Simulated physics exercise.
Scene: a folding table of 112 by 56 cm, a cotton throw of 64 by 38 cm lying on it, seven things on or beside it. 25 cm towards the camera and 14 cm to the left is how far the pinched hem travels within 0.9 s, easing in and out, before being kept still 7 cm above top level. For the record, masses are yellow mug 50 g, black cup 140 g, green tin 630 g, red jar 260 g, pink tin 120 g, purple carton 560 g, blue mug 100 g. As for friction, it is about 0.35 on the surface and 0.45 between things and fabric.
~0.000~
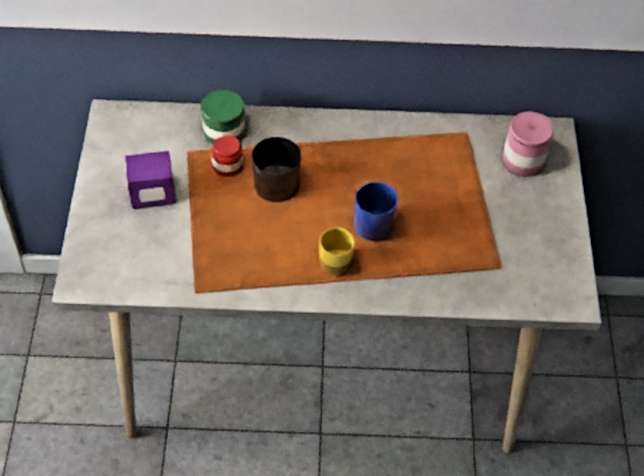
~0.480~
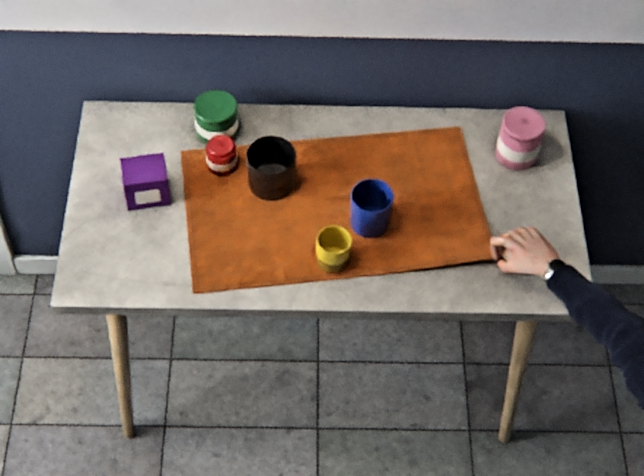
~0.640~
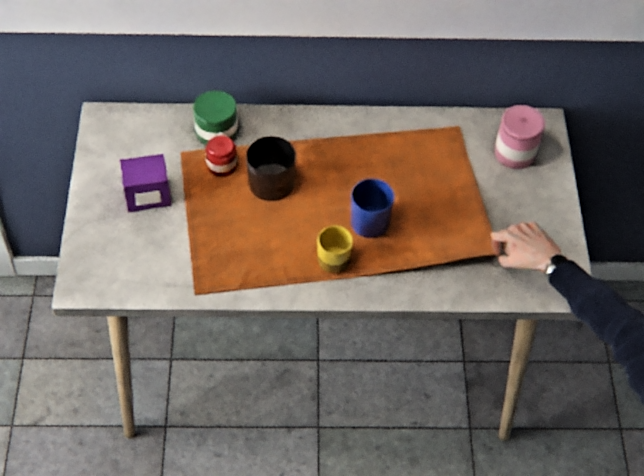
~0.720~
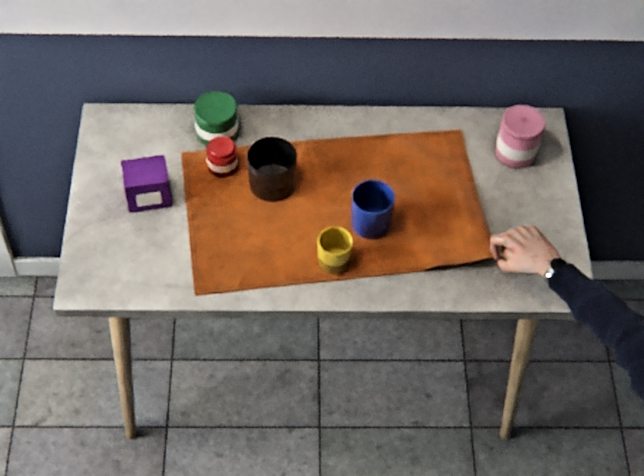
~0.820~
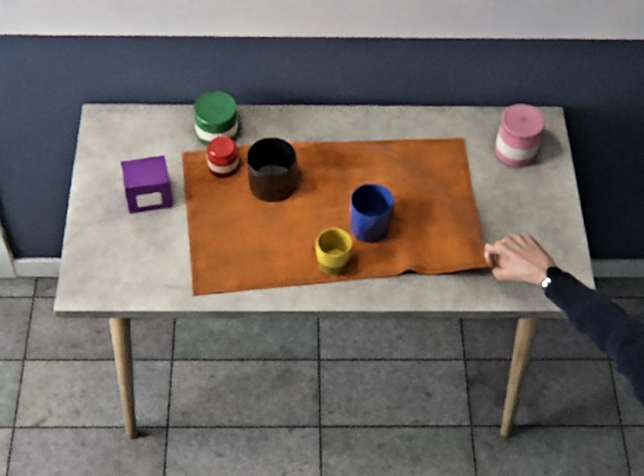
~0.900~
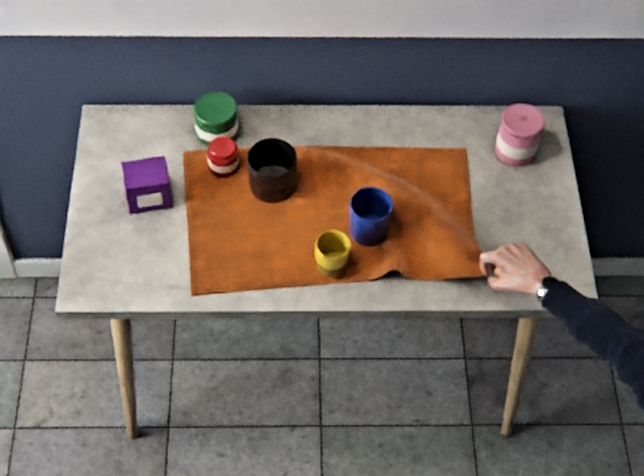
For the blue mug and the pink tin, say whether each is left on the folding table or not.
Blue mug: Left on it; pink tin: Left on it.
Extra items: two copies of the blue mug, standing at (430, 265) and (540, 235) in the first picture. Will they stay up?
Off the top, then still on top.
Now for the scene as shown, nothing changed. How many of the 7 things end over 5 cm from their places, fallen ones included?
It adds up to 4.
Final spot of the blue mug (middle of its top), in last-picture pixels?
The top ends up close to (349, 259) in the last picture.
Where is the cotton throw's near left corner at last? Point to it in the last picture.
It ends up approximately at (154, 279).
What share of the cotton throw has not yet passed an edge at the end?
Around 85 percent.
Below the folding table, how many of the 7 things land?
In total, 0 of the things.
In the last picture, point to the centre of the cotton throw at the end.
The midpoint is close to pixel (328, 248).
At 1.1 s, 100 % of the cotton throw is still over the top; blue mug 6 cm off its start, yellow mug 4 cm off its start, black cup 1 cm off its start.
At 1.2 s, 95 % of the cotton throw is still over the top; blue mug 10 cm off its start, yellow mug 8 cm off its start, black cup 3 cm off its start.
At 1.4 s, 90 % of the cotton throw is still over the top; blue mug 15 cm off its start at (353, 251), yellow mug 12 cm off its start at (300, 276), black cup 5 cm off its start at (281, 174).
At 1.5 s, 85 % of the cotton throw is still over the top; blue mug 17 cm off its start, yellow mug 13 cm off its start, red jar 6 cm off its start.
At 3.1 s, 85 % of the cotton throw is still over the top; blue mug 17 cm off its start at (349, 259), pink tin 0 cm off its start at (524, 119), yellow mug 13 cm off its start at (296, 280), red jar 6 cm off its start at (249, 152).
